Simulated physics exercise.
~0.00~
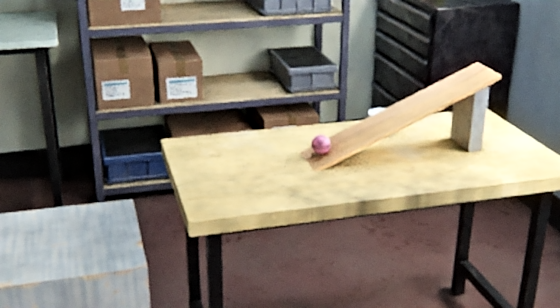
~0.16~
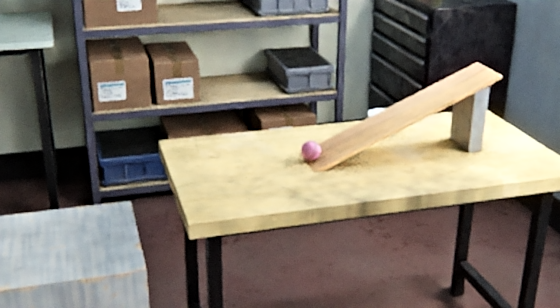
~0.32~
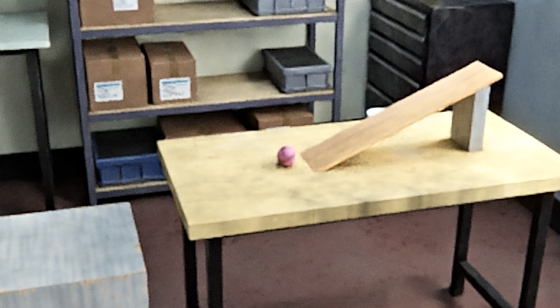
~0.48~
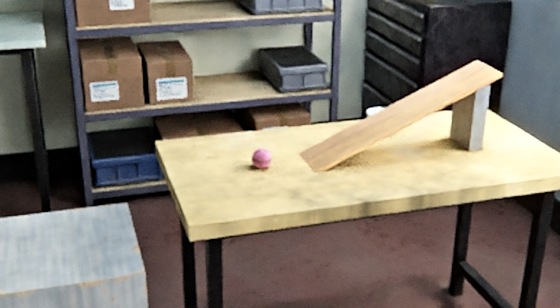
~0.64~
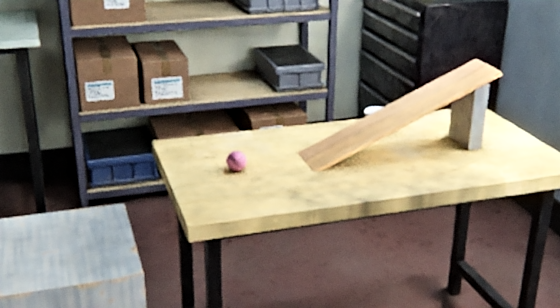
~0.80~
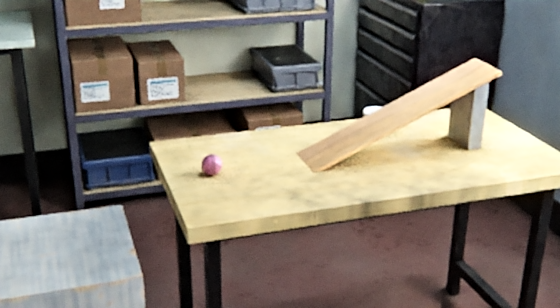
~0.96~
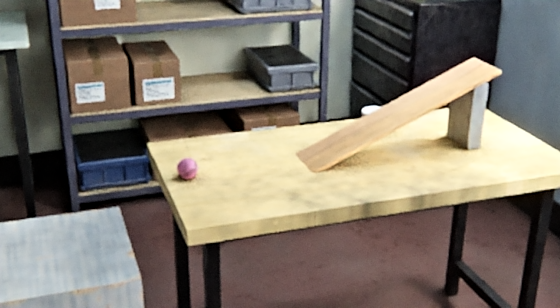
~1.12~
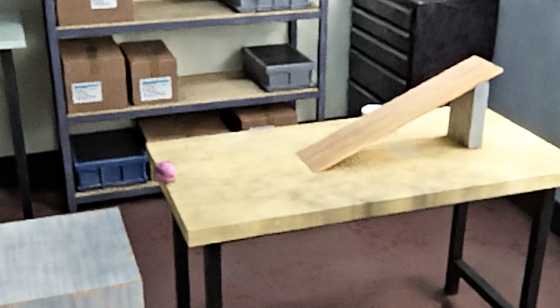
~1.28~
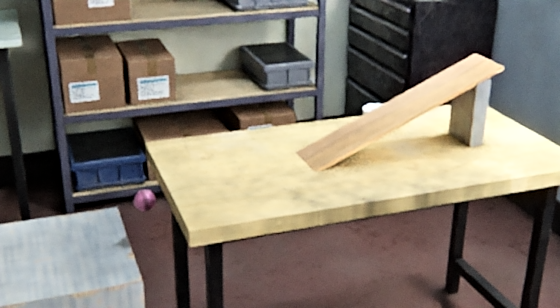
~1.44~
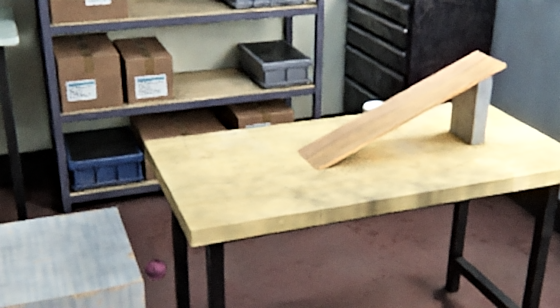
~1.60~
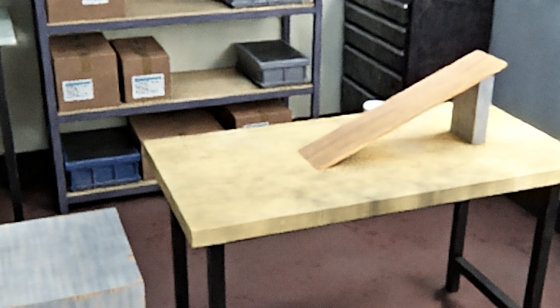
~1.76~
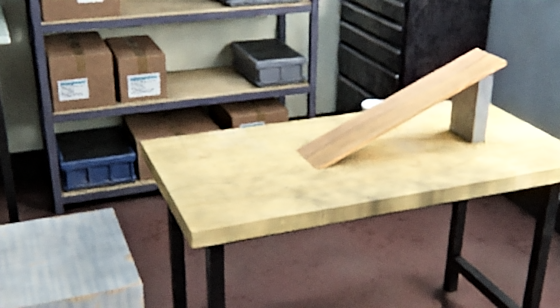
A pale yellow wooden table with dark legs stands in a storage room, seen from slightly above as the view drifts gently sideways. On it, a plank ramp leans on a grey block at the right, with a small white tub behind it, while shelves of cardboard boxes and bins stand behind and a lower greyish top sits at left. A pink ball at the foot of the ramp rolls left across the table. It reaches the left edge, tips over and drops into the gap before the lower top. It falls out of sight, while the tub stays put.
